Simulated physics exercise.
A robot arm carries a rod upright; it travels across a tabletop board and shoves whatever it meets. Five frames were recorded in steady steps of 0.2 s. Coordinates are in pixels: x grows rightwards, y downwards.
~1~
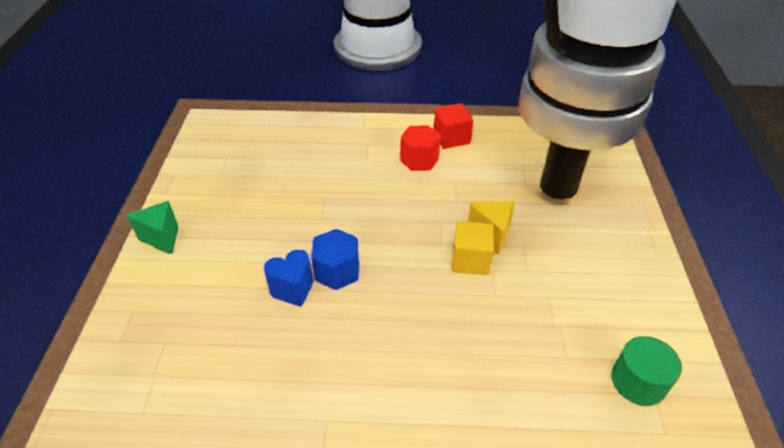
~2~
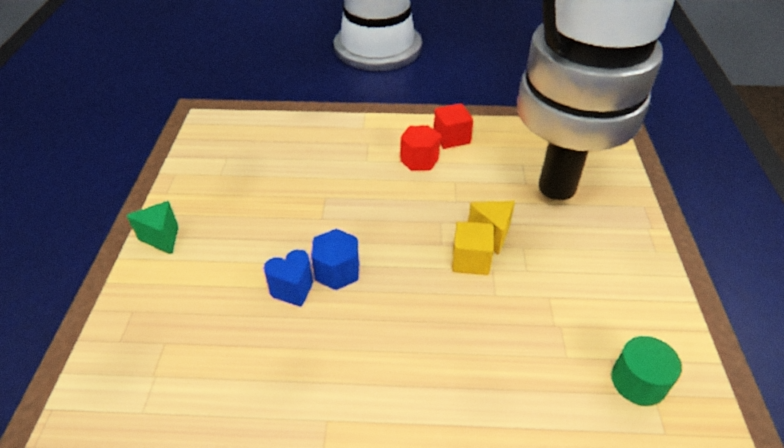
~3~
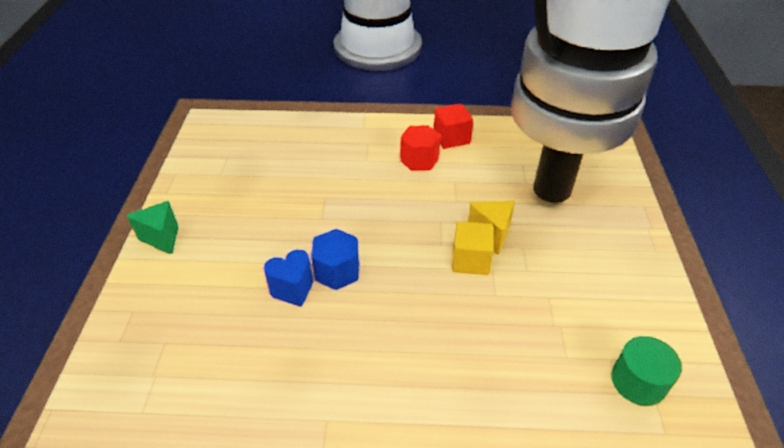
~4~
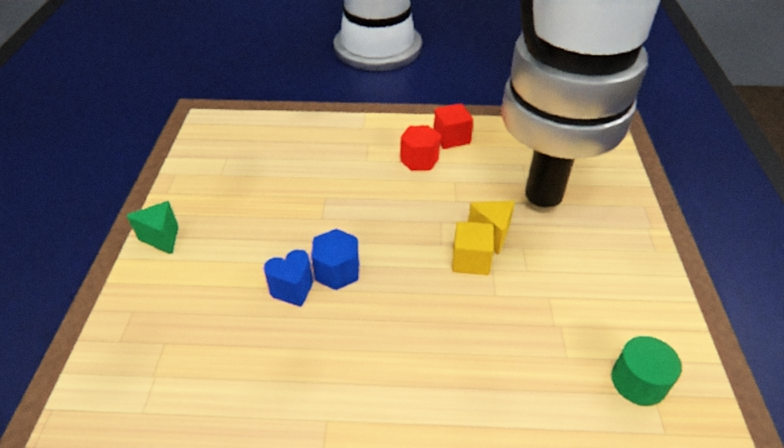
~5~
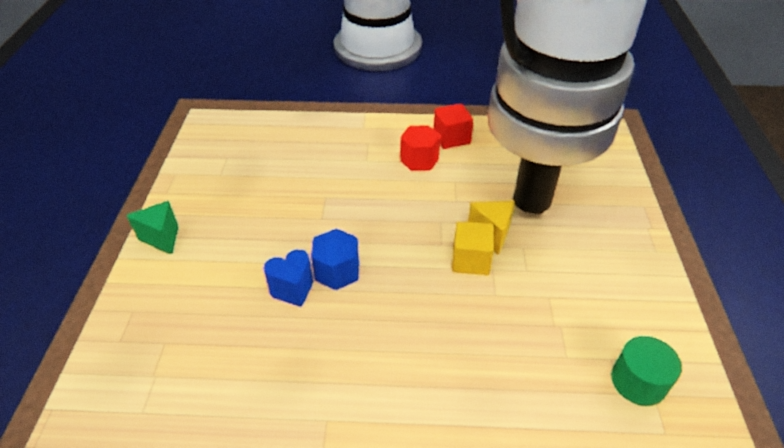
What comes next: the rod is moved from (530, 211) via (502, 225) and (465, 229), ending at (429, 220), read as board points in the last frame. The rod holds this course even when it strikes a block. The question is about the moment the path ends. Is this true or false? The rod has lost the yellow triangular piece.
The claim holds.
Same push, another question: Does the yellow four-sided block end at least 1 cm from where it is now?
The answer is yes.
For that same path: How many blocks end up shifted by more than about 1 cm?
There will be two blocks displaced.
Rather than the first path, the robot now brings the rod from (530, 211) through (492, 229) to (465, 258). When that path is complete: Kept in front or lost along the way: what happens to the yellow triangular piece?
That block remains ahead.
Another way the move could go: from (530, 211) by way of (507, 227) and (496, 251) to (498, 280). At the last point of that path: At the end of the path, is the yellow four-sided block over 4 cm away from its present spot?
That would be a yes.
On the path given first. One third of the way, rod at (504, 215); yellow four-sided block at (467, 246), turned 15° clockwise; yellow triangular piece at (483, 226), turned 30° anticlockwise.
Two thirds of the way, rod at (467, 219); yellow four-sided block at (460, 258), turned 10° anticlockwise; yellow triangular piece at (458, 231), turned 65° anticlockwise.
At the end, rod at (430, 210); red hexagon in place; yellow four-sided block at (460, 259), turned 15° anticlockwise; yellow triangular piece at (450, 228), turned 85° anticlockwise.
